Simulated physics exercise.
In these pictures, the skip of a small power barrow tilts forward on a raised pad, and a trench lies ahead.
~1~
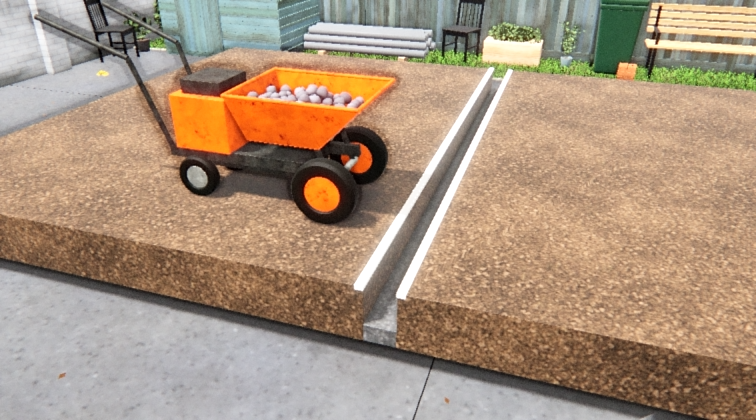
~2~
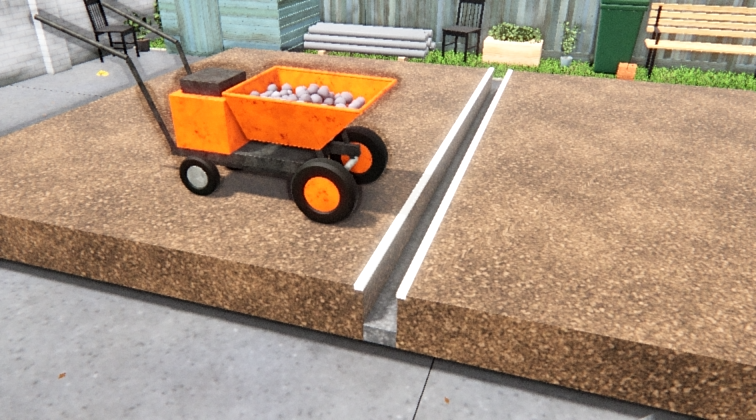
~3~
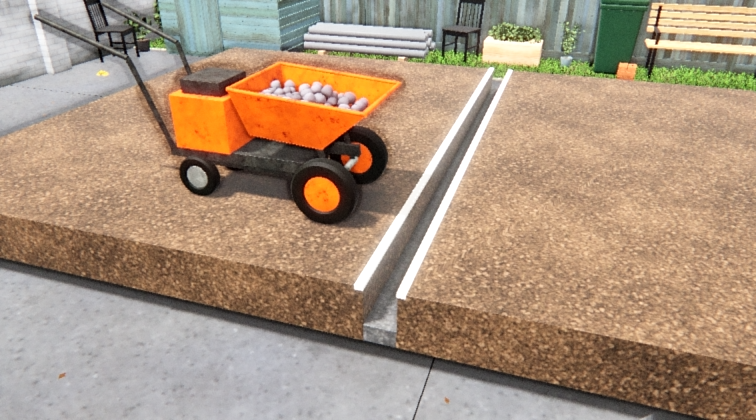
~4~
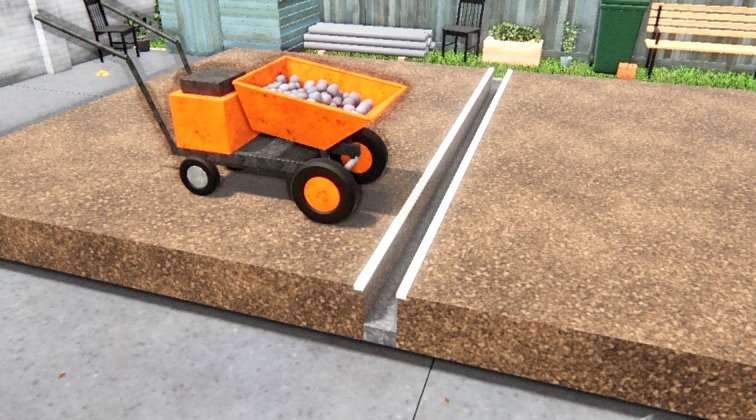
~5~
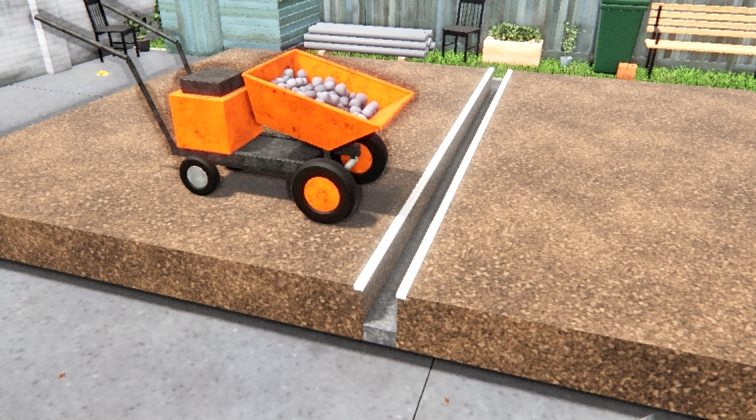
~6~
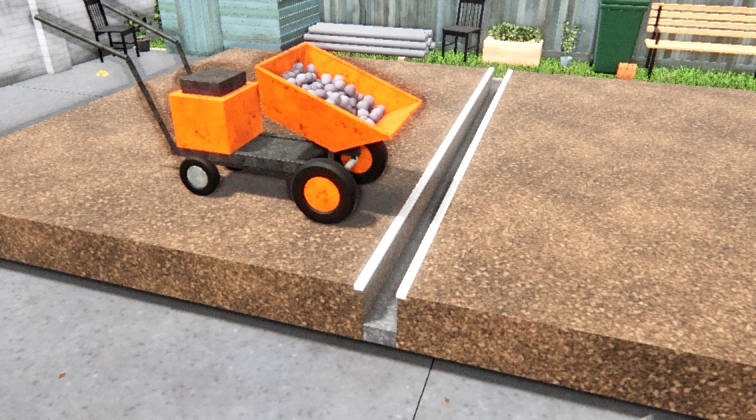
Orange skip of a small power barrow tilting gradually forward to the right, carrying round grey cobbles beside a narrow trench.
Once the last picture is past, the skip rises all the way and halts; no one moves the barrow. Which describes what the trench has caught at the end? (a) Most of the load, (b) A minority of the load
(b) A minority of the load.
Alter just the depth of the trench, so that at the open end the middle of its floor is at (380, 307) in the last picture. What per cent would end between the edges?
The share comes to around 10 percent.
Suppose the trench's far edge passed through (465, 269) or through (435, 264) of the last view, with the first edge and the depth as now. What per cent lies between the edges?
Lab note: Try one 100 per cent, try two 60 per cent.
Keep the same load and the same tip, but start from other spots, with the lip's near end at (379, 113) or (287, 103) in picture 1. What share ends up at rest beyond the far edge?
First spot 80 per cent, second spot 0 per cent.
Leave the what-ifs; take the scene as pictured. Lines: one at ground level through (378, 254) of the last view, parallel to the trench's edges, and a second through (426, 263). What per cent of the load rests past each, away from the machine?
First 80 in a hundred, second 70 in a hundred.
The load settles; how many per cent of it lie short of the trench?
About 0 %.
Soon, skip tipped steeply; all in the skip.
A while on, skip tipped right over; about a third in the skip; a stray few in or heaped over the trench; about two thirds beyond it.
Towards the end, skip tipped right over; about a quarter in the skip; a small part in or heaped over the trench; about two thirds beyond it.
Finally, skip tipped right over; about a quarter in the skip; a small part in or heaped over the trench; about two thirds beyond it.
